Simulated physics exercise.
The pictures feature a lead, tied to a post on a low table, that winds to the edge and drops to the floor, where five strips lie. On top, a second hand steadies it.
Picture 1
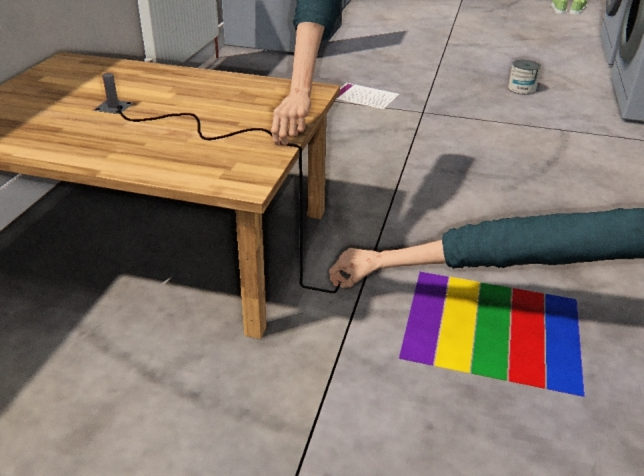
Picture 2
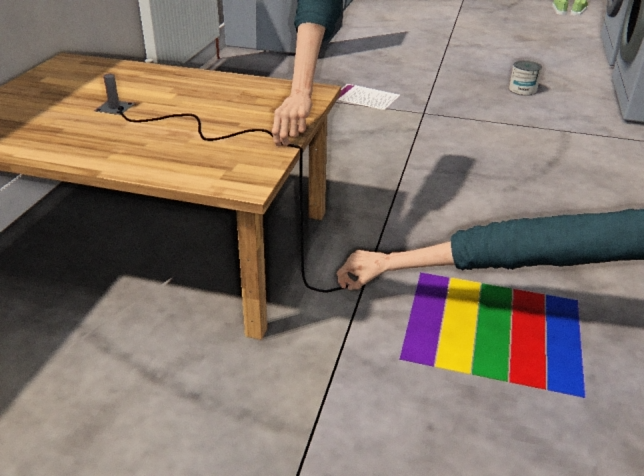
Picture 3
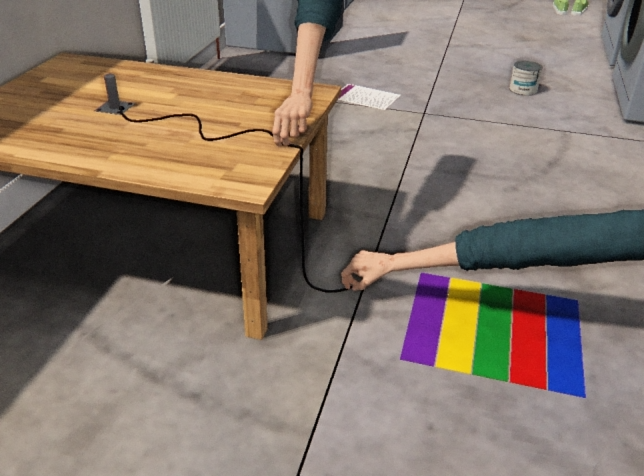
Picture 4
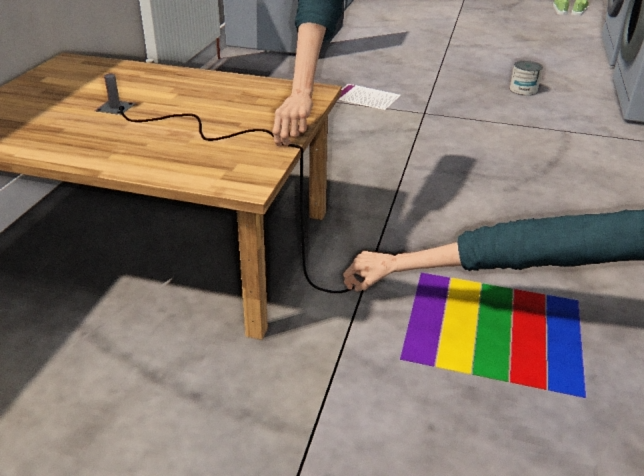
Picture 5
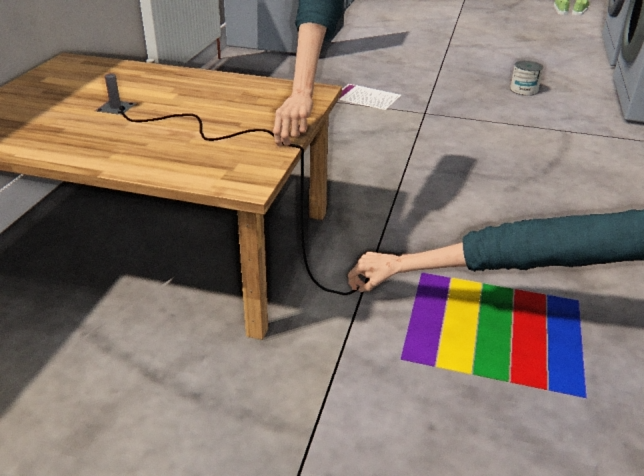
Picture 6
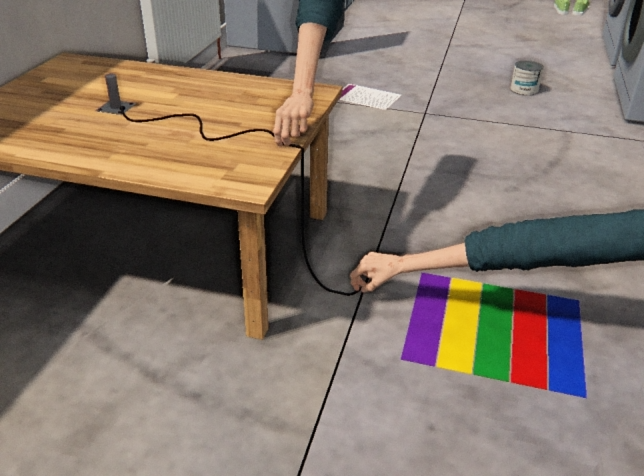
Two hands in dark teal sleeves hold a thin black lead, one at the edge of a low wooden table and one near the grey concrete floor, seen from above. The lead winds from a small dark post on the tabletop and hangs down beside purple, yellow, green, red and blue strips. The lower hand draws its end slightly right, then barely moves, while the upper hand and camera stay still.
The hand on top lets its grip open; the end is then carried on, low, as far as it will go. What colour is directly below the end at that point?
The colour below it is red.
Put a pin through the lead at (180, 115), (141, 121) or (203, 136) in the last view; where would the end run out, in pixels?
Near (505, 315), then (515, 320), then (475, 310).
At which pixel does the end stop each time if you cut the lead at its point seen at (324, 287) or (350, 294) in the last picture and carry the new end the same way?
(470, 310) and (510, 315).
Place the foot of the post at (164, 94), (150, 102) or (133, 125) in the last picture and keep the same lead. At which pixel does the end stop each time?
You'd find it around (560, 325), then (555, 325), and finally (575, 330).
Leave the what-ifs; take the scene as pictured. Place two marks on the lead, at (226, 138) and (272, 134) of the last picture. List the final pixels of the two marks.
At (278, 138) for the first, at (326, 161) for the second.
A little later, end near (468, 308); over yellow.
Next, end near (507, 316); over green.
When it is tight, end near (530, 320); over red. The end stops over the red strip.
